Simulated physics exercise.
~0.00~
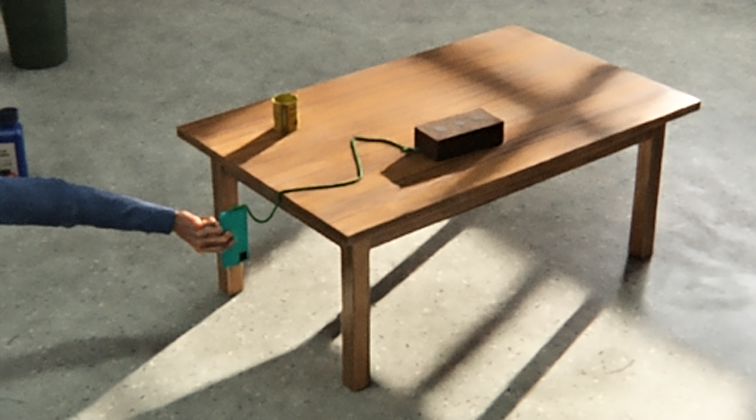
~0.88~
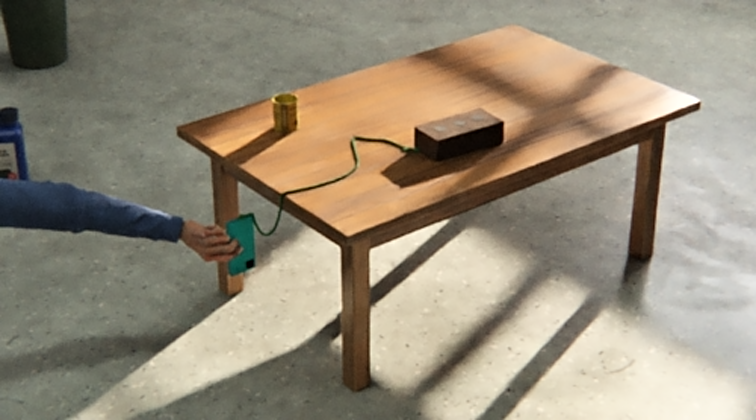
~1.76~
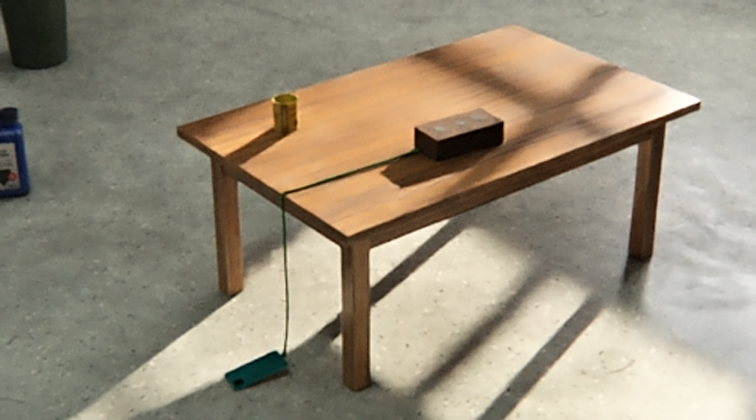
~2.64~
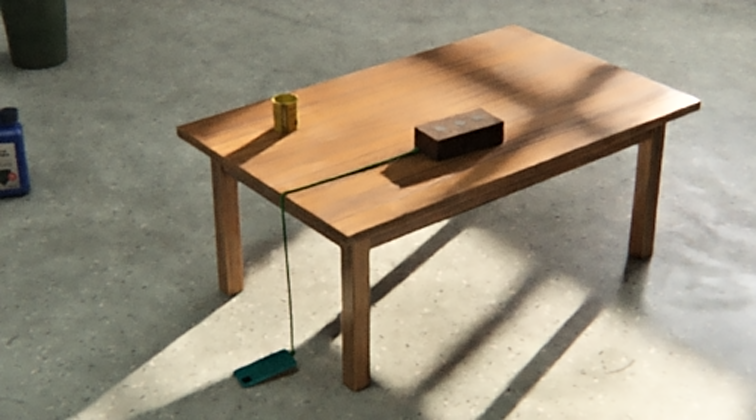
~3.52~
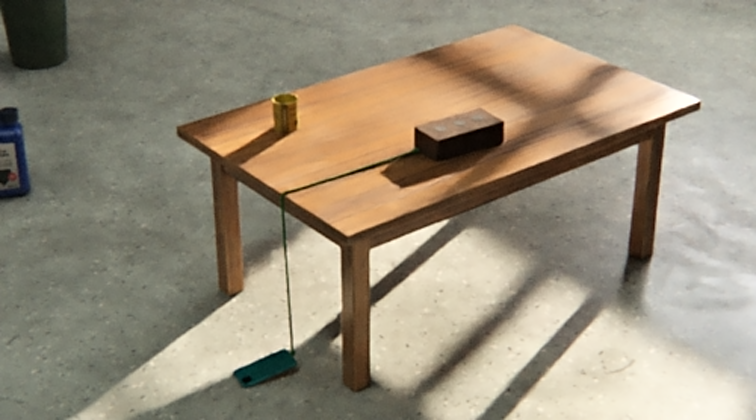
Turquoise phone on a dark green cord dropping from a hand past a wooden table's edge and ending on the floor.
